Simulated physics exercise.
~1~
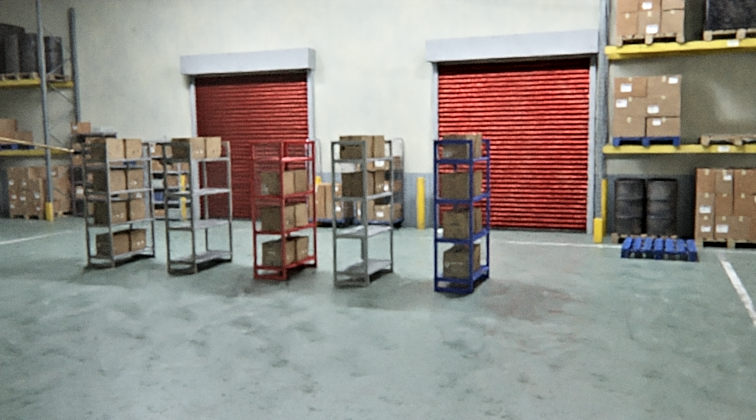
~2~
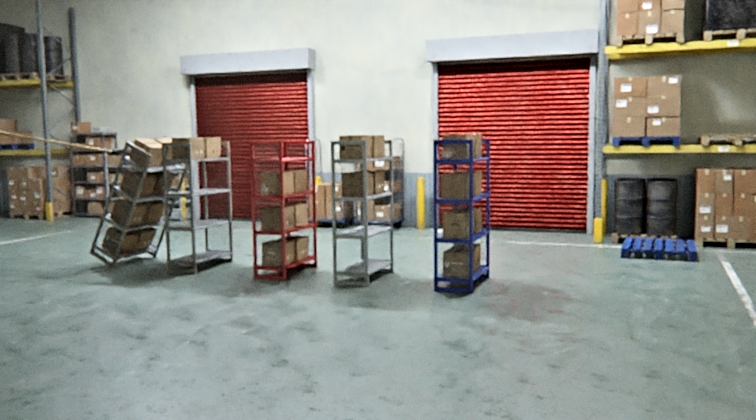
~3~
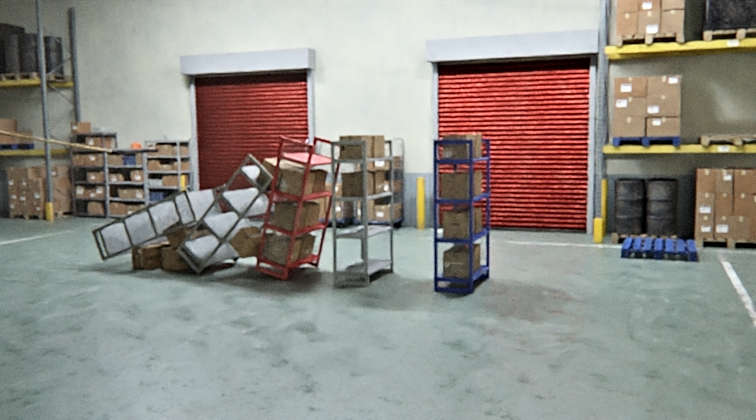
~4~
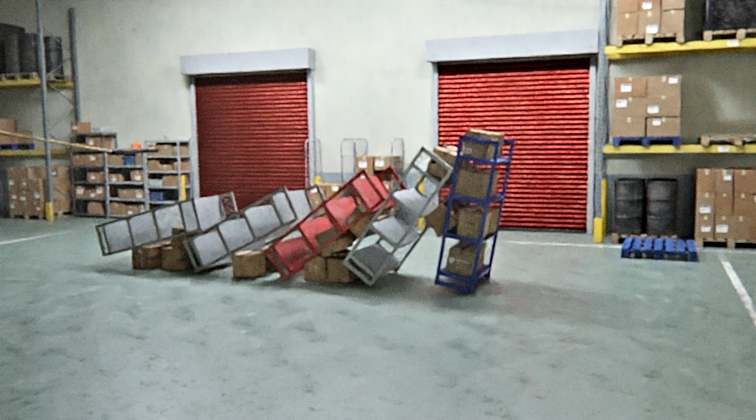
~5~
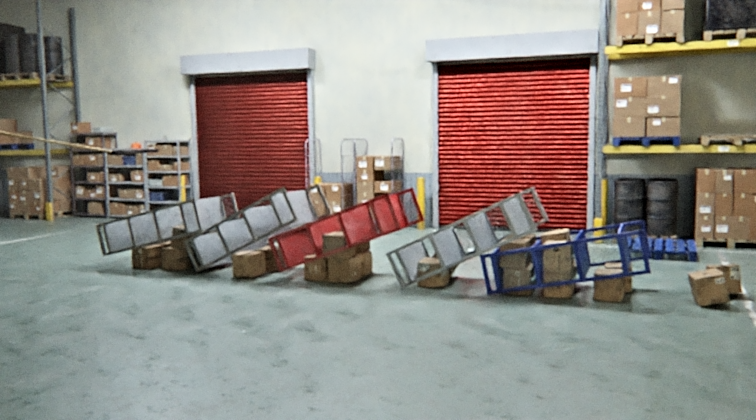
Five loaded shelving units toppling left to right like dominoes in a warehouse, spilling cartons until the blue one lies fallen.
